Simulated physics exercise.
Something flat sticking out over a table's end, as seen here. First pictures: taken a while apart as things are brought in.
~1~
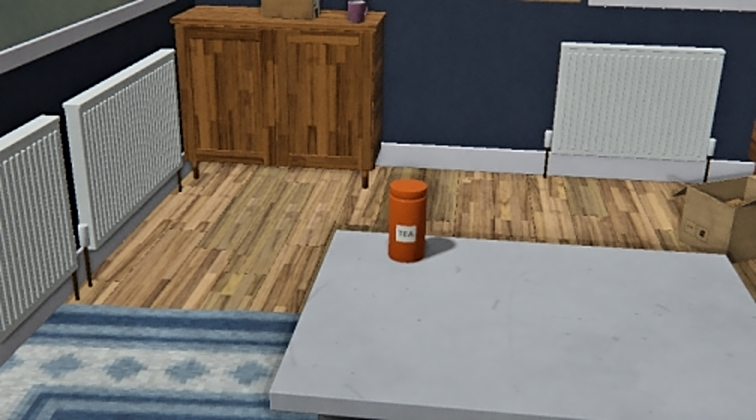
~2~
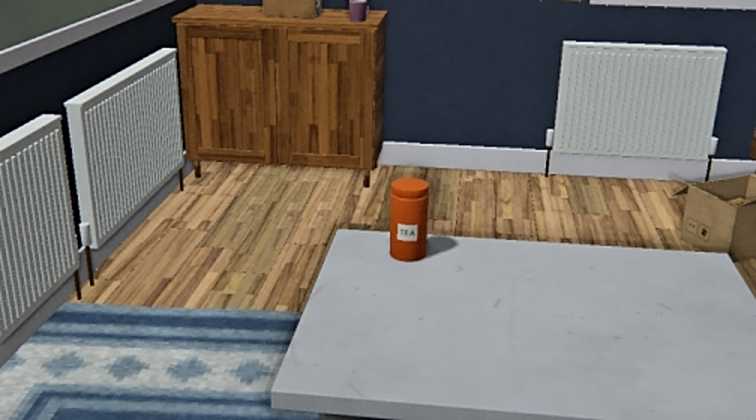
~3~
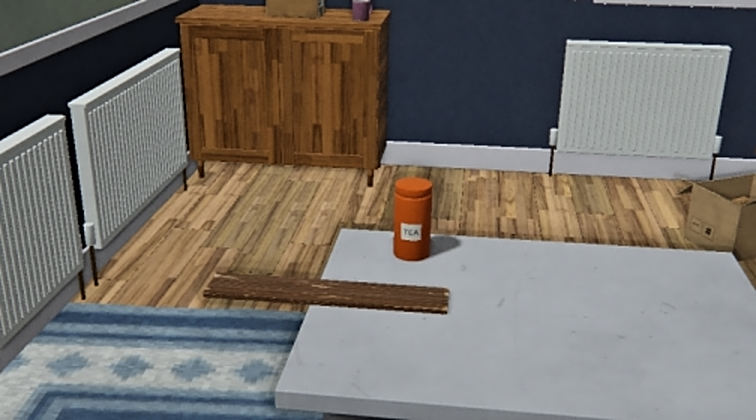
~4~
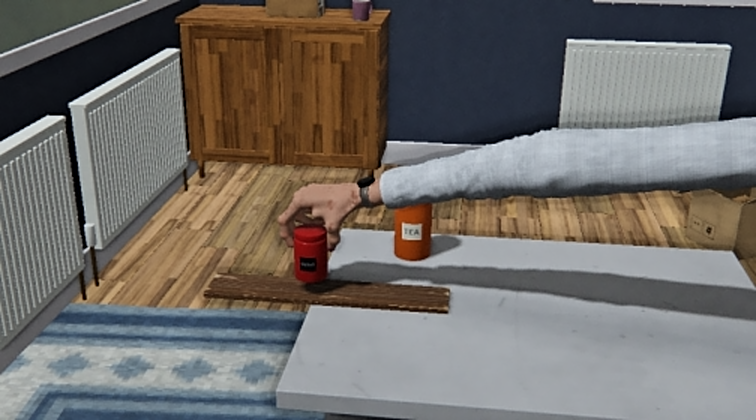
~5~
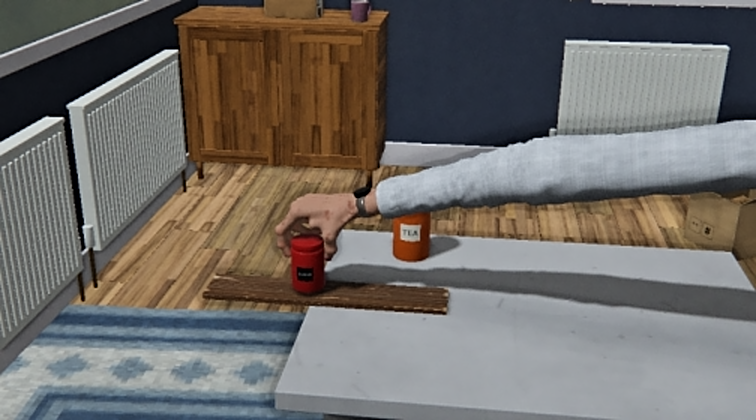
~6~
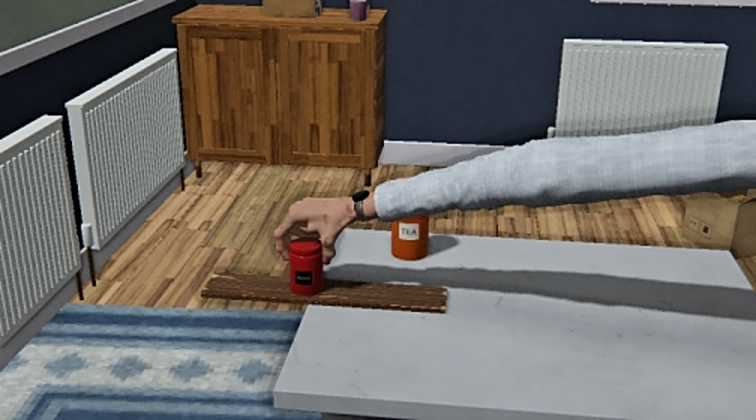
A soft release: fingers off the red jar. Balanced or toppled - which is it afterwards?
Remains perched.
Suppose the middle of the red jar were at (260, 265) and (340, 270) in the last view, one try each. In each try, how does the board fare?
In the first case it comes down; in the second case it keeps its balance.
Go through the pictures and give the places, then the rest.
The last thing is not in view yet; orange jar (408, 221), in the first picture.
The last thing is not in view yet; orange jar (409, 220), in the second picture.
The last thing is not in view yet; orange jar (413, 219), in the third picture.
Coming down; red jar (311, 253); orange jar (413, 219), in the fourth picture.
Coming down; red jar (308, 262); orange jar (412, 220), in the fifth picture.
Set down, still held; red jar (306, 266); orange jar (410, 219), in the sixth picture.
Then, 0.50 s later than the last frame, all is still.
Then, 1.30 s later than the last frame, red jar resting near (307, 267).
When it is over, all 3 as before. End places, in pixels of the last picture, red jar near (307, 267). The board holds.
